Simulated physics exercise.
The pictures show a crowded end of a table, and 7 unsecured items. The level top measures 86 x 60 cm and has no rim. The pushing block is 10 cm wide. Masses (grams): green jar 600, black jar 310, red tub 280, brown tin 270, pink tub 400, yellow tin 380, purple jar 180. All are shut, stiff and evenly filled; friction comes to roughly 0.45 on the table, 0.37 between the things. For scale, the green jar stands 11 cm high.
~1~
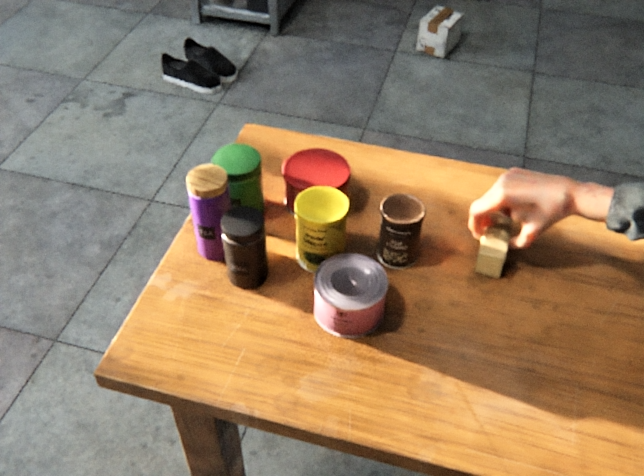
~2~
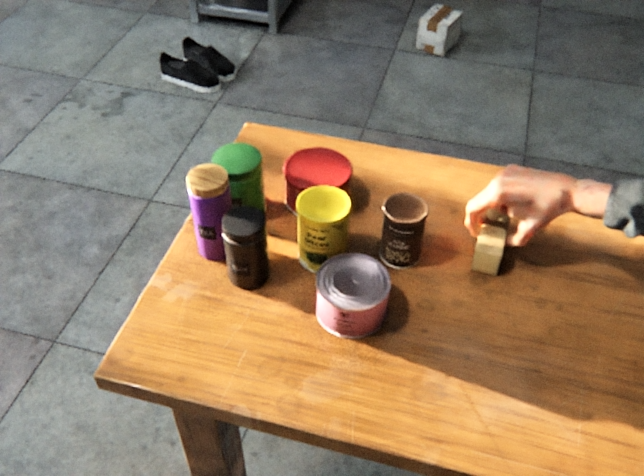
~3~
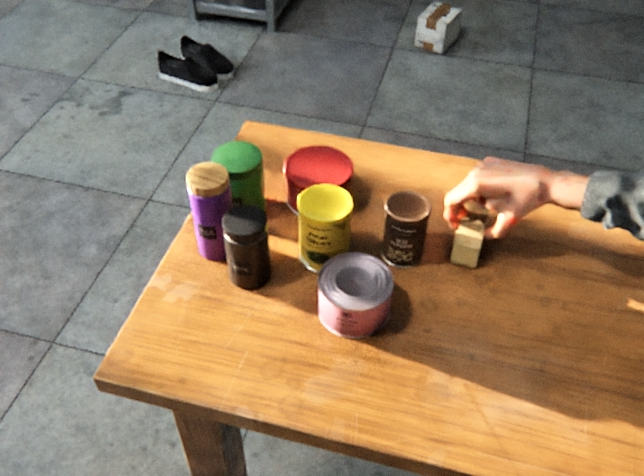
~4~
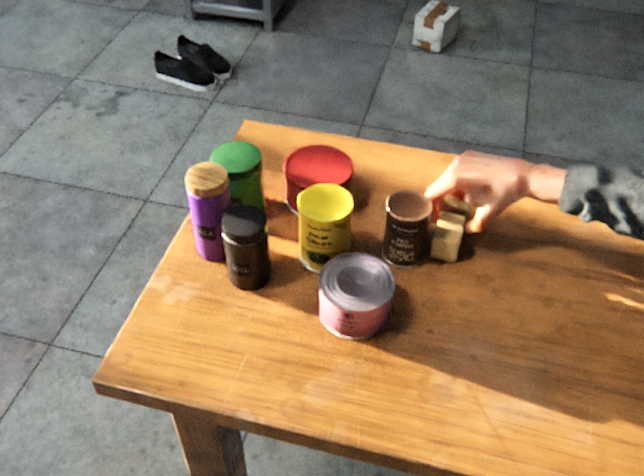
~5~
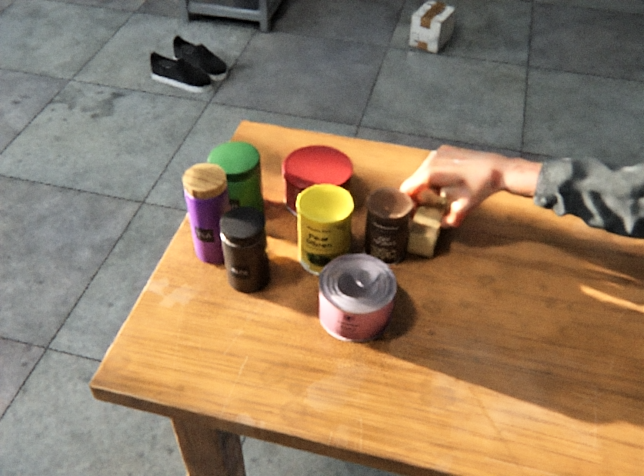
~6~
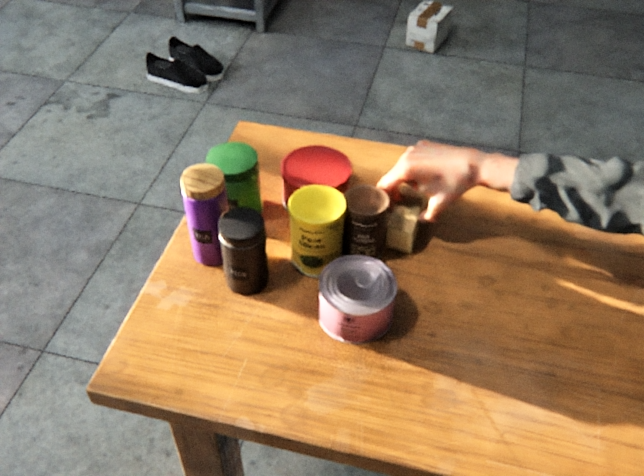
A hand gripping a small wooden block slides it leftward across a wooden table toward a cluster of seven containers. The block meets the brown tin and pushes it left until it sits close against the yellow tin, which shifts slightly, while the surrounding jars and tubs stay nearly still.
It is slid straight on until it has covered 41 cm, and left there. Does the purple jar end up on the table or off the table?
The purple jar stays on the table.
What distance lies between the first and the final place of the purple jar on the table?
About 0 cm.
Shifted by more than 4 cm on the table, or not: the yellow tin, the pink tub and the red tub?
The yellow tin ends elsewhere; the pink tub holds its spot; the red tub ends elsewhere.
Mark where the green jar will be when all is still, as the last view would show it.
Near (203, 181).
Then, 0.20 s later than the last frame, pusher on by 19 cm; brown tin 10 cm from its spot; yellow tin 5 cm from its spot.
Then, 0.50 s later than the last frame, pusher on by 26 cm; brown tin 16 cm from its spot; yellow tin 9 cm from its spot; black jar 3 cm from its spot.
Then, 0.70 s later than the last frame, pusher on by 30 cm; brown tin 20 cm from its spot; yellow tin 10 cm from its spot; red tub 7 cm from its spot.
Then, 1.10 s later than the last frame, pusher on by 38 cm; red tub 15 cm from its spot; brown tin 22 cm from its spot; yellow tin 11 cm from its spot.
When it is over, not toppled but over 4 cm from the start, green jar, black jar, red tub, brown tin and yellow tin; the other 2 within 4 cm of the start. End places, in pixels of the last picture, purple jar near (208, 217).
